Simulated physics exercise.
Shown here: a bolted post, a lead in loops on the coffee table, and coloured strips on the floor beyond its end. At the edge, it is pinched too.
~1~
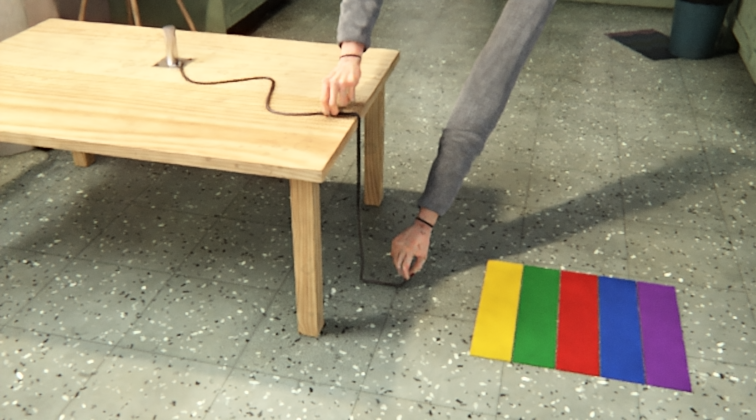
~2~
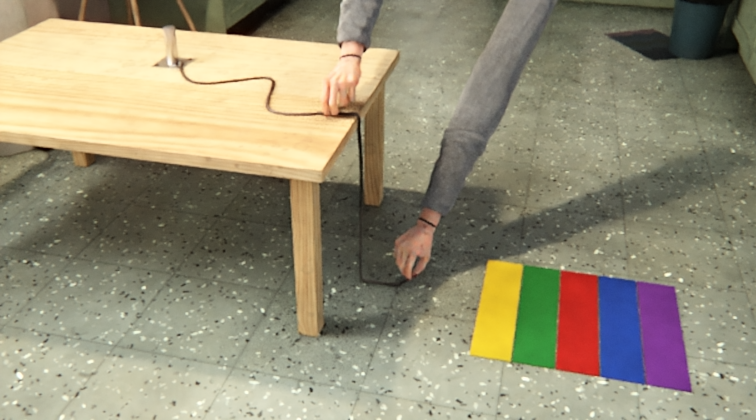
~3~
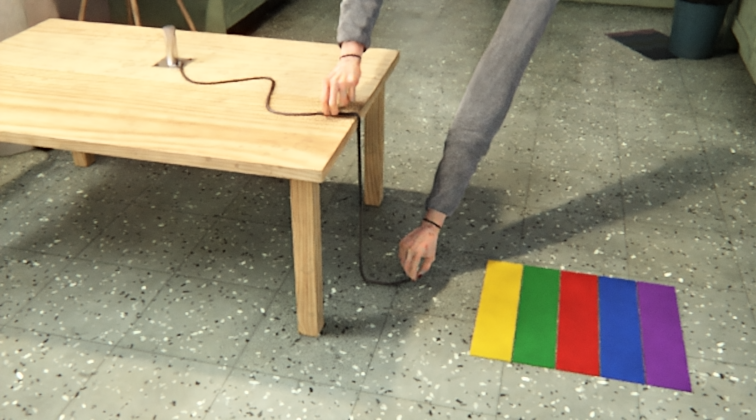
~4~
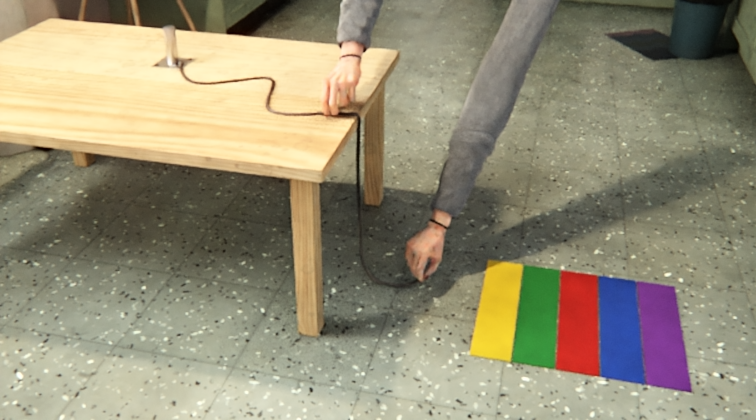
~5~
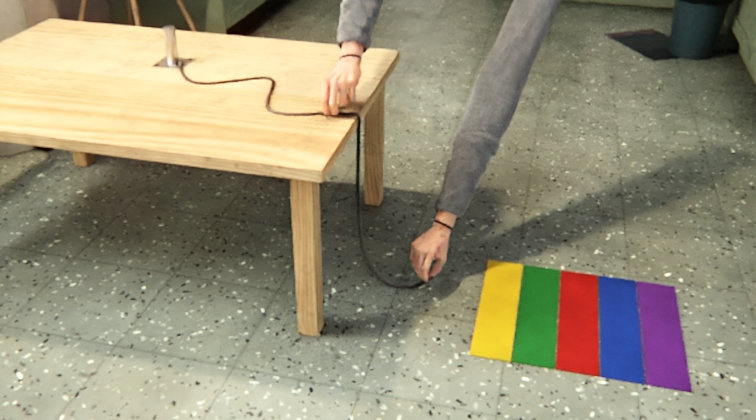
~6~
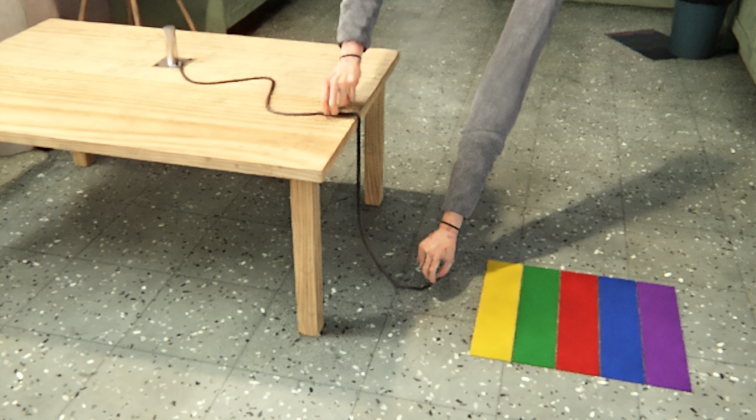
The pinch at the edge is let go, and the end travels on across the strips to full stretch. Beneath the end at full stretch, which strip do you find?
You find the blue strip.
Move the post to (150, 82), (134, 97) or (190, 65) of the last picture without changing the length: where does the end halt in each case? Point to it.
Going through them in sequence: (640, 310), (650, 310) and finally (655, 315).
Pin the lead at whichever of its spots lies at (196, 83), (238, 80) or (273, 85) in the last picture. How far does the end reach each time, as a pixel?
The pixel places are (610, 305), (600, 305) and (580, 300), one per try.
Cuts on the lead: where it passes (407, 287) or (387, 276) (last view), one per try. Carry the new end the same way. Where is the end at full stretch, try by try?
Estimated pixels: (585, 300) then (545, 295).
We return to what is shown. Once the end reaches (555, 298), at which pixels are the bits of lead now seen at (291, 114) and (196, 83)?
The first one ends up at (367, 127) and the second one at (227, 75).
A little later, end near (555, 298); over green.
Next, end near (602, 305); over blue.
When it is tight, end near (630, 309); over blue. It halts on the blue strip.
